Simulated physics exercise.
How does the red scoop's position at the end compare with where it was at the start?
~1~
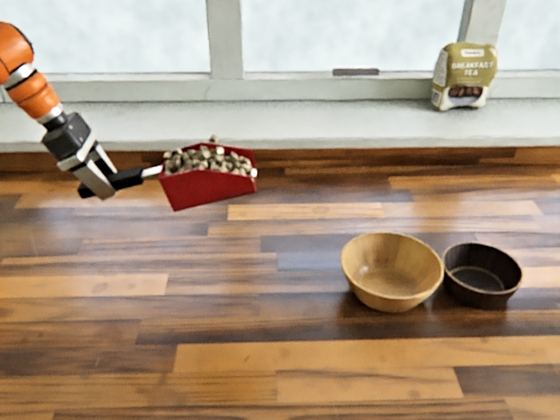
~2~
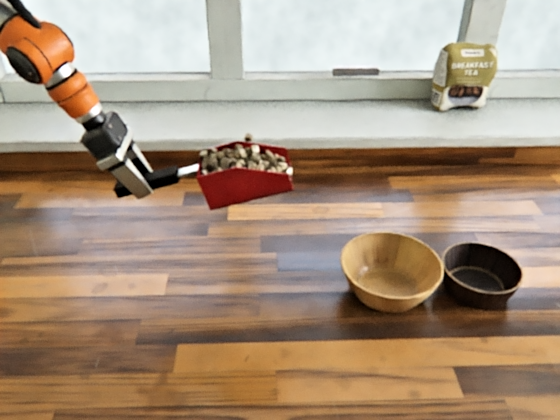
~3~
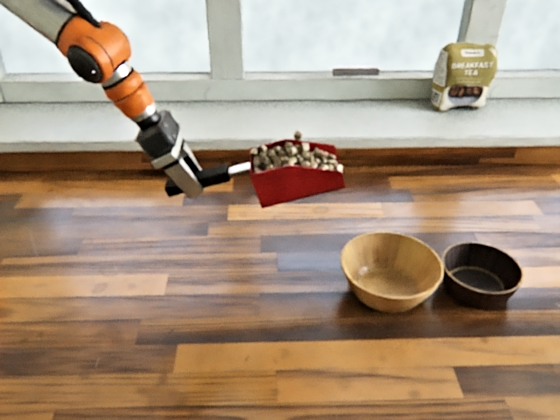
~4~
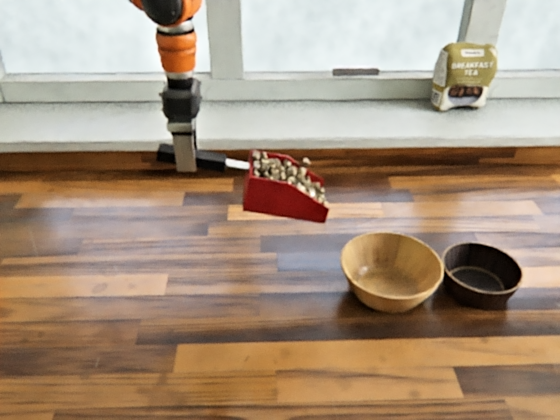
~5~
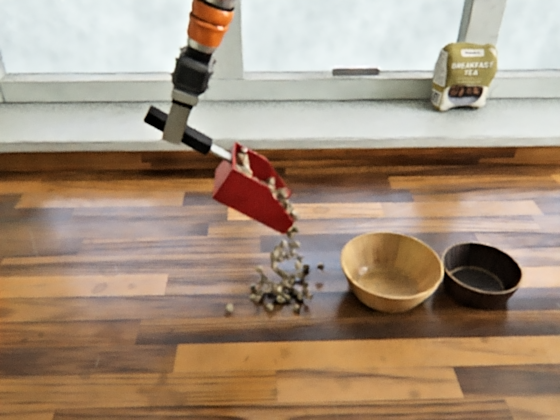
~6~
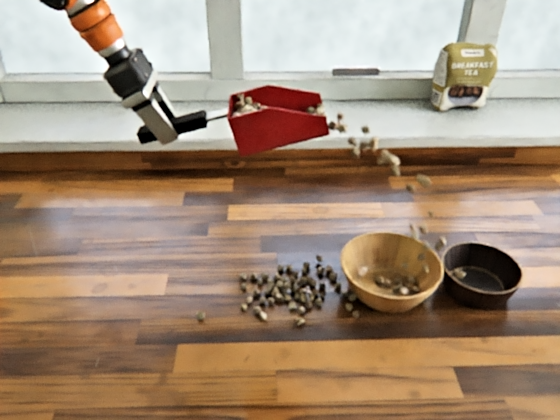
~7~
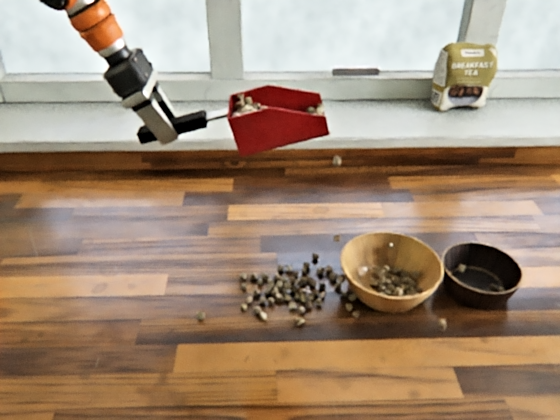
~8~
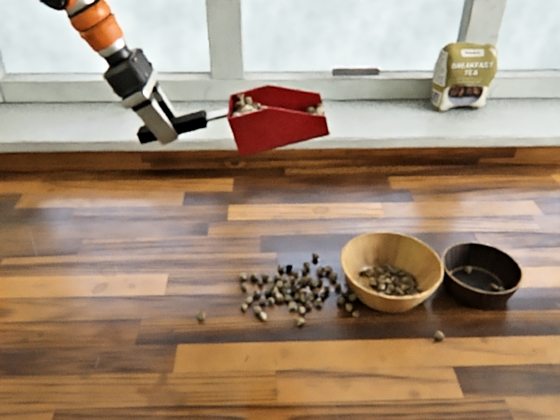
At the end the scoop is farther to the right and higher up than it was at the start.
